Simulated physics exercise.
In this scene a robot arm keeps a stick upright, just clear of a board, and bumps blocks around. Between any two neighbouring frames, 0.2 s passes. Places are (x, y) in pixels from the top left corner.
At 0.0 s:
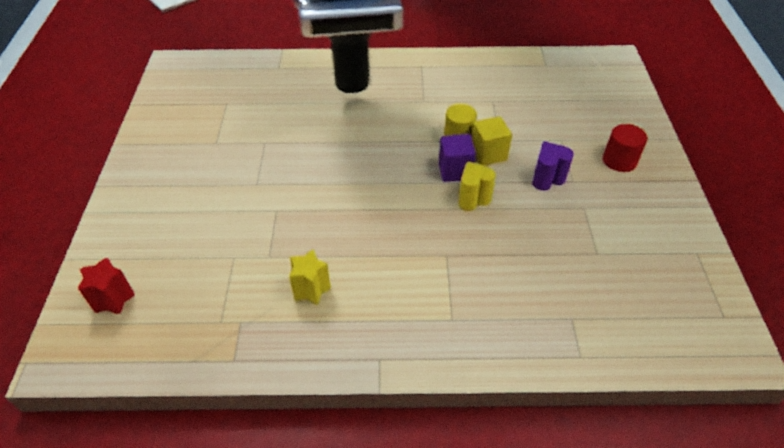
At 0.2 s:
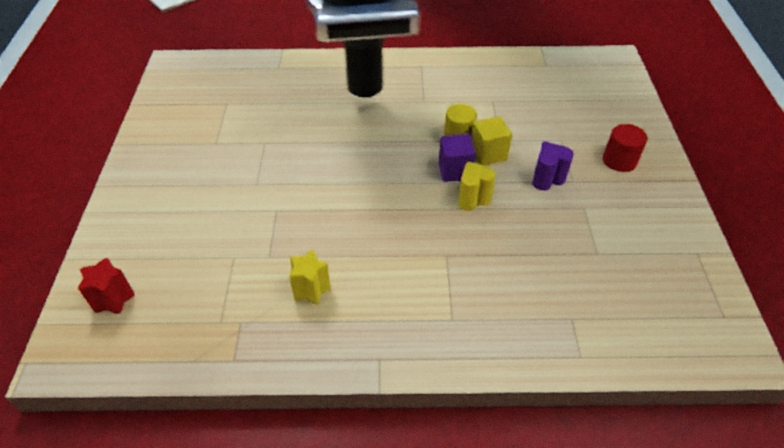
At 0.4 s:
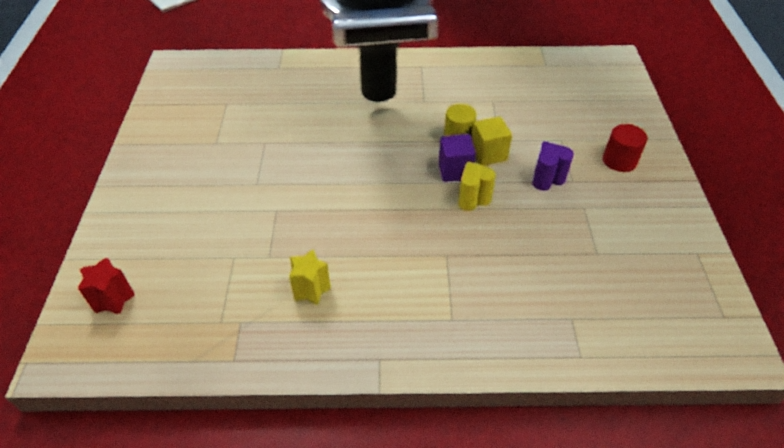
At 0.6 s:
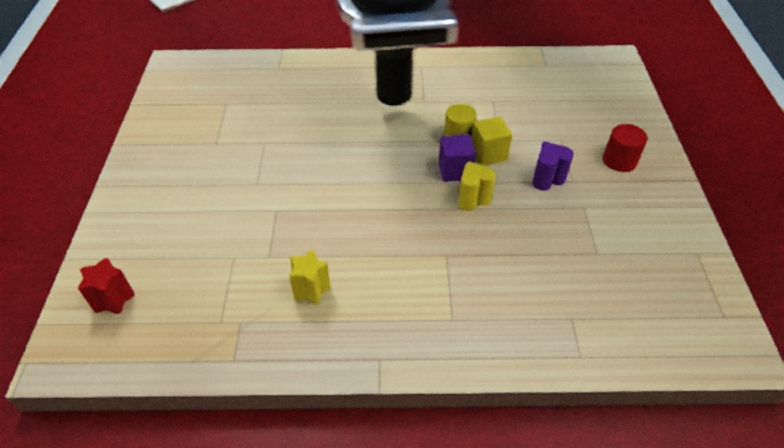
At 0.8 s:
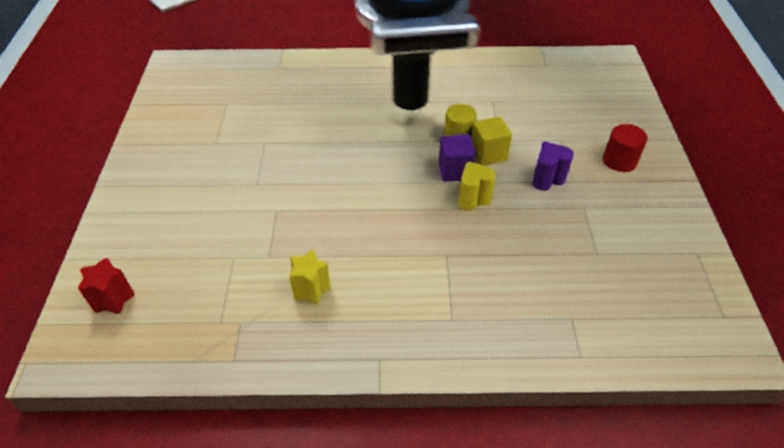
On a pale wooden board set on a red surface, yellow, purple and red blocks sit scattered, several clustered right of centre. A dark stick held by a machine starts near the top, left of the cluster, and glides steadily right and slightly downward, nearing the yellow cylinder while every block stays still.
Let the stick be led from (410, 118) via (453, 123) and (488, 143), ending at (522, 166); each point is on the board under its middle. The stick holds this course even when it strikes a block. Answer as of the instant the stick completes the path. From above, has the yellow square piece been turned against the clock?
Yes, I think so.
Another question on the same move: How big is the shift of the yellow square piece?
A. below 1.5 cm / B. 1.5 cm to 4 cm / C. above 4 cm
C - above 4 cm.
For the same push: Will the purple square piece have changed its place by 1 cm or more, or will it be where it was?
That block is shifted.
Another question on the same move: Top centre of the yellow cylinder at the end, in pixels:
Near (495, 151).
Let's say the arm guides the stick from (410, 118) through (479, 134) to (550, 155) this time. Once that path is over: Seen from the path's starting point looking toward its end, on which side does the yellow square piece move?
To the path's right.
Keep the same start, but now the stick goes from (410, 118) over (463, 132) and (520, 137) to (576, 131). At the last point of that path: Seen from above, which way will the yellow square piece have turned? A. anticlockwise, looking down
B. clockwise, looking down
It's A.
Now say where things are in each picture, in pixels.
Lower end of the stick (353, 83), tops of blocks, purple square piece (458, 145), yellow cylinder (461, 113), yellow square piece (493, 128), purple heart (554, 153), in the first frame.
Stick (365, 87), blocks as before, in the second frame.
Stick (379, 91), blocks as before, in the third frame.
Stick (394, 95), blocks as before, in the fourth frame.
Stick (411, 99), purple square piece (458, 145), yellow cylinder (461, 113), yellow square piece (493, 128), purple heart (554, 153), in the fifth frame.
On the path given first. One third of the way, stick (455, 104); yellow cylinder (469, 118); yellow square piece (495, 132), turned 20° anticlockwise.
Two thirds of the way, stick (491, 124); purple square piece (459, 151), turned 35° clockwise; yellow cylinder (491, 140); yellow square piece (519, 155), turned 45° anticlockwise.
At the end, stick (526, 147); purple square piece (458, 152), turned 40° clockwise; yellow cylinder (495, 151); yellow square piece (530, 167), turned 80° anticlockwise; purple heart (560, 156).
